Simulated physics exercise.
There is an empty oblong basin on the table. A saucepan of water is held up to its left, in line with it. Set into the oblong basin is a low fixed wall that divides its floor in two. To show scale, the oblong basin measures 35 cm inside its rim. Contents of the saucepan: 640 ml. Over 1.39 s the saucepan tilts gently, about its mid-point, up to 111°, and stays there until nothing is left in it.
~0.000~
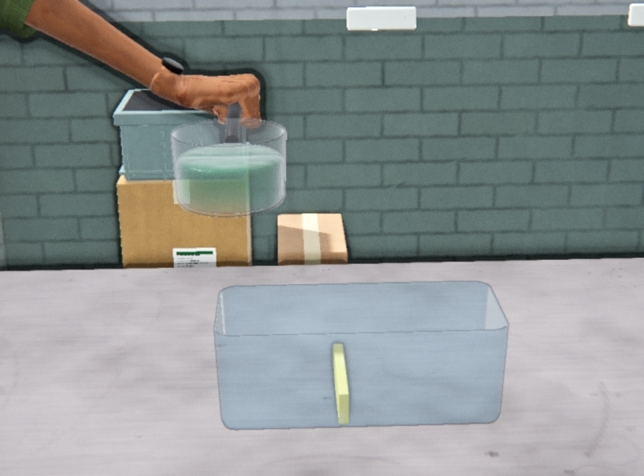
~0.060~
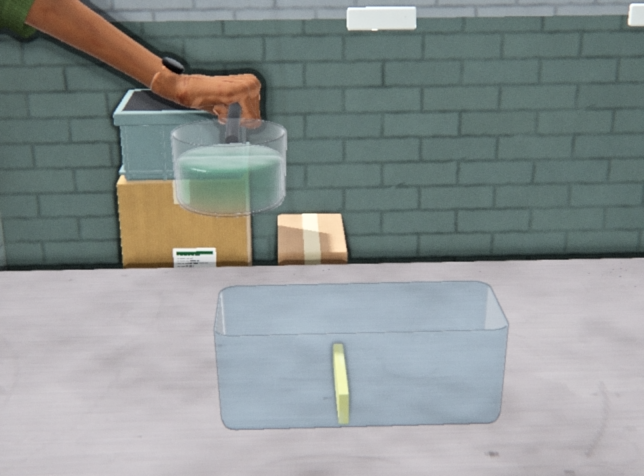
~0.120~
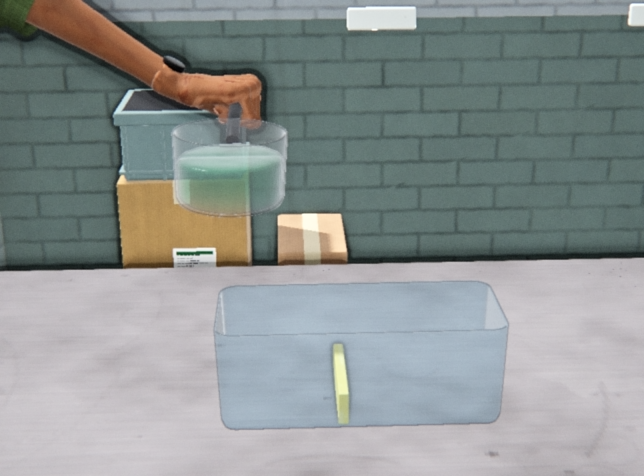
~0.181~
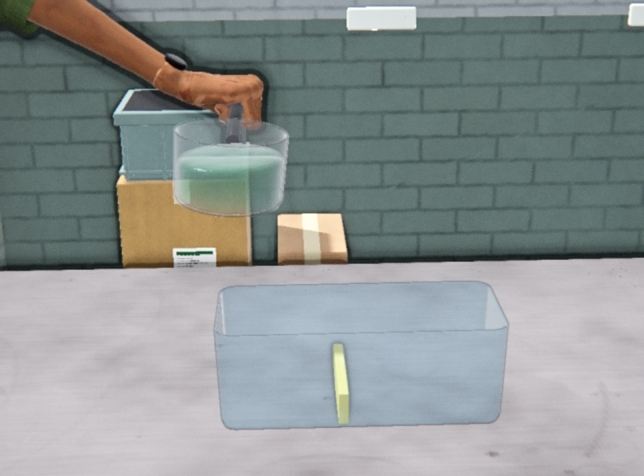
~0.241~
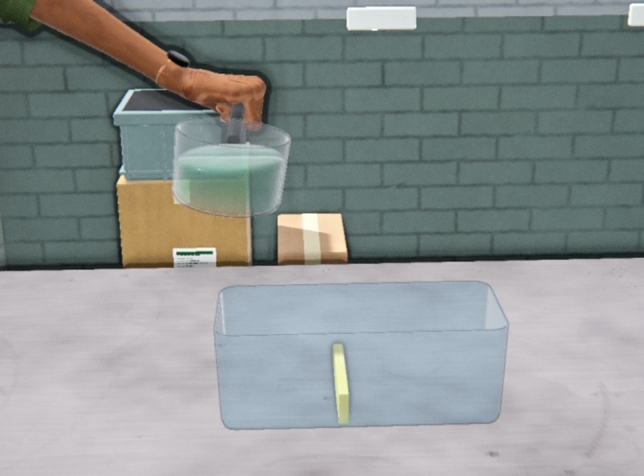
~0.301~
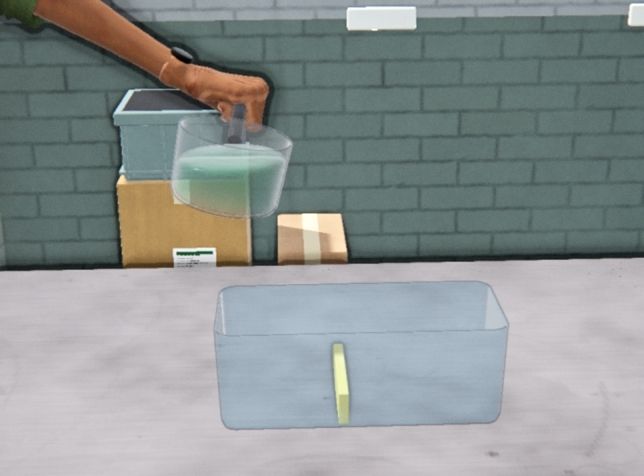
Clear saucepan of green-tinted water, gripped by a hand, tilting slightly to the right above and left of an empty oblong basin.
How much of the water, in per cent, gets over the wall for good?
66 %.
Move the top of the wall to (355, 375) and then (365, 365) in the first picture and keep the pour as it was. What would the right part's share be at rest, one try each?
Respectively close to 50 and 30 %.
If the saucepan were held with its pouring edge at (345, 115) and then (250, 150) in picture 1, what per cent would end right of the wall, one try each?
95 per cent first, 5 per cent second.
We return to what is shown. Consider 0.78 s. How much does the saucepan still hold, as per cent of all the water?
At that time about 74 in a hundred parts are still held.
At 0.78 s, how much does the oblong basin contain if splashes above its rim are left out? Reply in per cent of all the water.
I reckon close to 2 percent of it.
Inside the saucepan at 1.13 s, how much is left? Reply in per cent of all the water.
Share remaining: Approx. 14 %.
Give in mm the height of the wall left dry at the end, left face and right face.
Left side: Around 32 mm. Right side: Around 26 mm.
By 0.78 s the tilt is 66° and 74 per cent is still to pour, 2 is left of the wall and 1 right of it.
By 1.13 s the tilt is 101° and 15 per cent is still to pour, 10 is left of the wall and 58 right of it.
By 1.49 s the tilt is 111° and 0 per cent is still to pour, 32 is left of the wall and 66 right of it.
By 1.89 s the tilt is 111° and 0 per cent is still to pour, 33 is left of the wall and 66 right of it.
At rest 33 per cent lies left of the wall, 66 right of it and 1 outside.
